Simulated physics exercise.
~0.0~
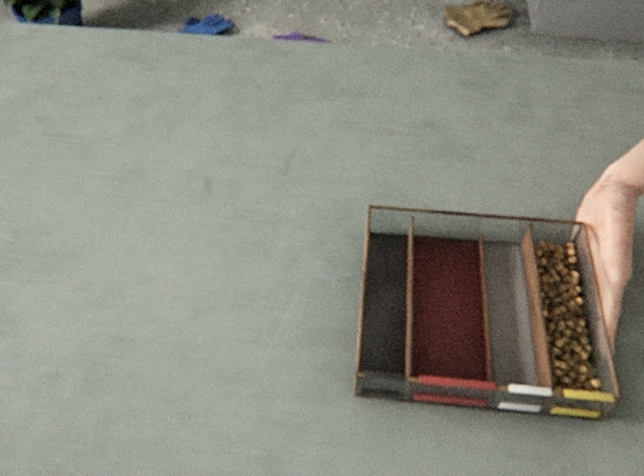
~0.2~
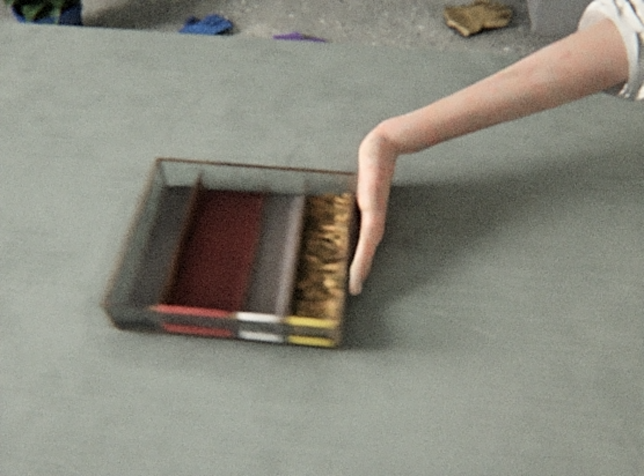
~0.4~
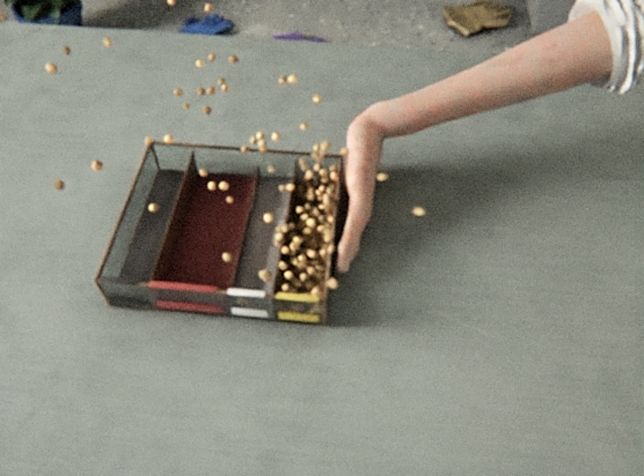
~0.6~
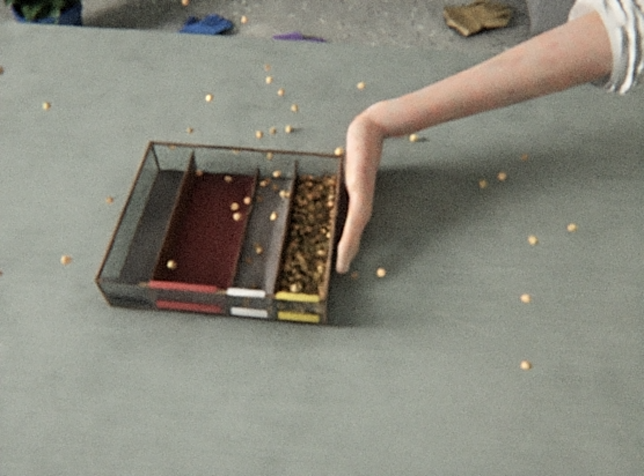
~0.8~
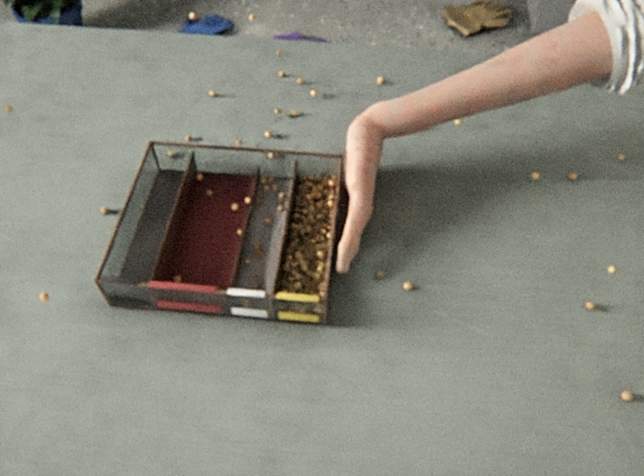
A shallow divided tray holding small golden-brown beads slid left across a gray table, pushed by a hand, and stopped abruptly; some beads flew up, scattering across the tabletop and into neighboring sections, while most stayed in the yellow-marked compartment.
